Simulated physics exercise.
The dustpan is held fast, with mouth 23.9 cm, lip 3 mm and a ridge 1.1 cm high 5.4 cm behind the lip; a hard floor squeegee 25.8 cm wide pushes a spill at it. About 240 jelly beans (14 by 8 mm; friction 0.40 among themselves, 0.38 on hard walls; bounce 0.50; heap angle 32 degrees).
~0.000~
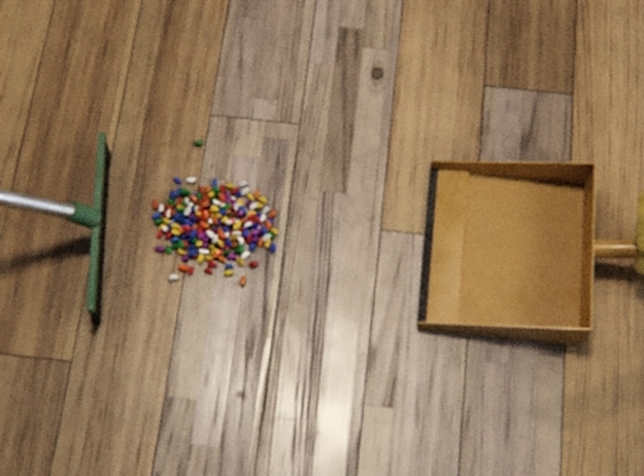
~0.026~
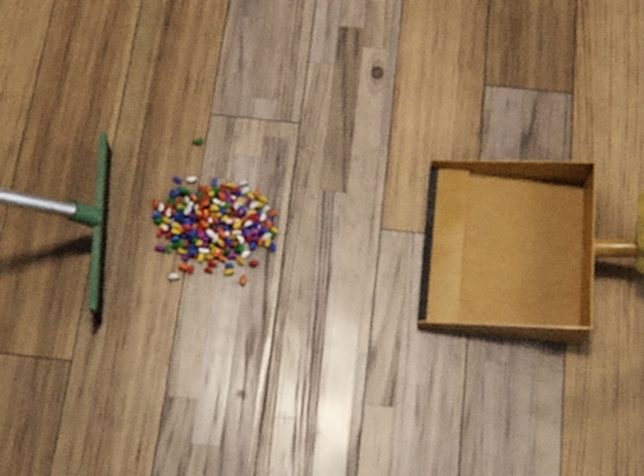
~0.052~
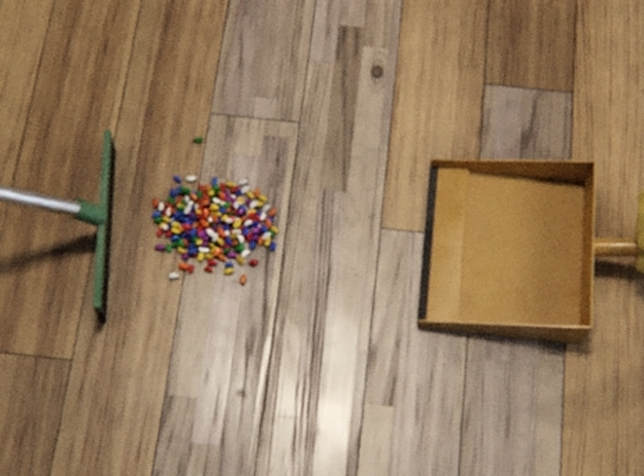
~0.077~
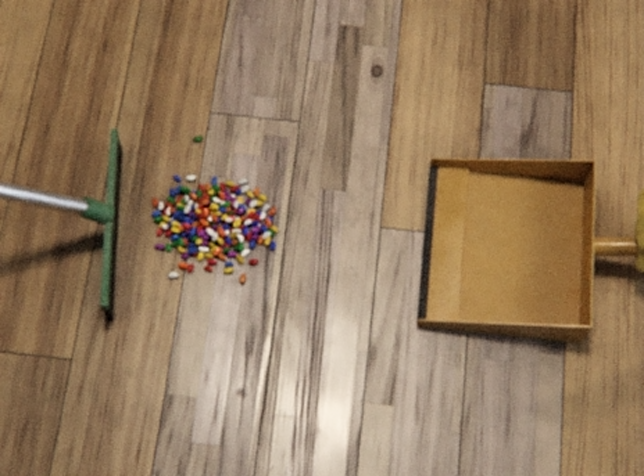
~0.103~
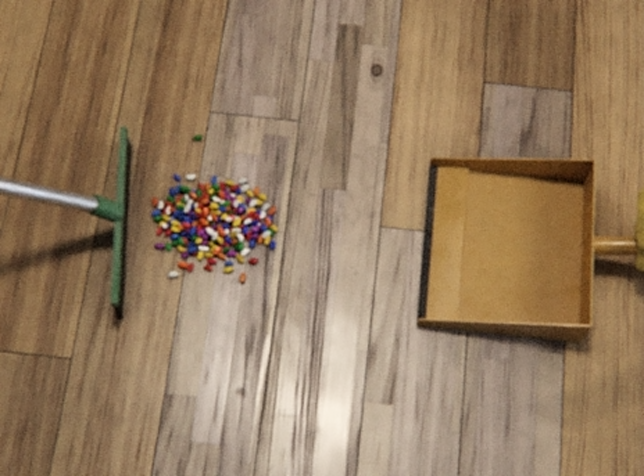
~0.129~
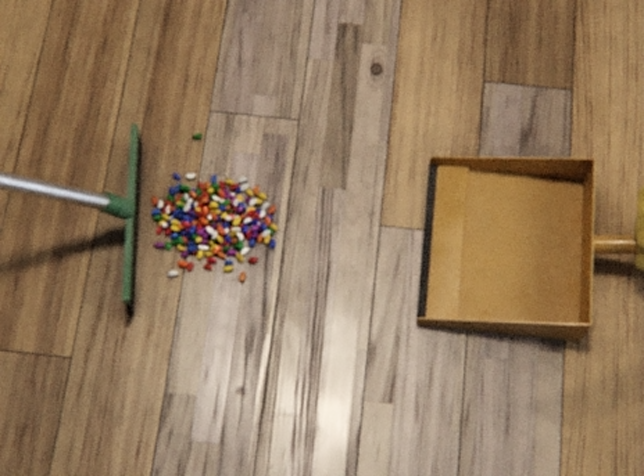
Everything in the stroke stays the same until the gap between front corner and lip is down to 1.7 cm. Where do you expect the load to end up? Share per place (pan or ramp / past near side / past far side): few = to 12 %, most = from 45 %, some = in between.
Shares - pan: Some, near side: Few, far side: Some.
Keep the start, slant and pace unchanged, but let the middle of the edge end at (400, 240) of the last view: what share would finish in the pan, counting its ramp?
Roughly 35 percent.
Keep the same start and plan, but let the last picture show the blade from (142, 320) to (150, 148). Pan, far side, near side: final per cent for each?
Final per cent - pan 25, far 10, near 10.
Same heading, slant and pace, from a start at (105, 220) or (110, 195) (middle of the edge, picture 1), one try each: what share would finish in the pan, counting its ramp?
Some 40 and 30 per cent.
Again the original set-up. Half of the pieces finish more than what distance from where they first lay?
I'd put it near 32 cm.
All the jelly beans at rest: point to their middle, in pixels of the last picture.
Est. centre at rest: (429, 197) px.
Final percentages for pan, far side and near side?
In per cent: Pan 35; near side 5; far side 25.
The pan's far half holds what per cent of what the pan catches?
About 80 %.
Then, at 0.44 s, middle of the blade 22 cm from the lip; 0 % over the lip, far side 5 %, near side 0 %.
Then, at 0.65 s, middle of the blade 10 cm from the lip; 0 % over the lip, far side 10 %, near side 5 %.
After 0.98 s, middle of the blade 3 cm from the lip; 35 % over the lip, far side 25 %, near side 5 %.
By 2.8 s all is still; pan 35 %, near side 5 %, far side 25 %, in front of the lip or behind the blade 35 %.
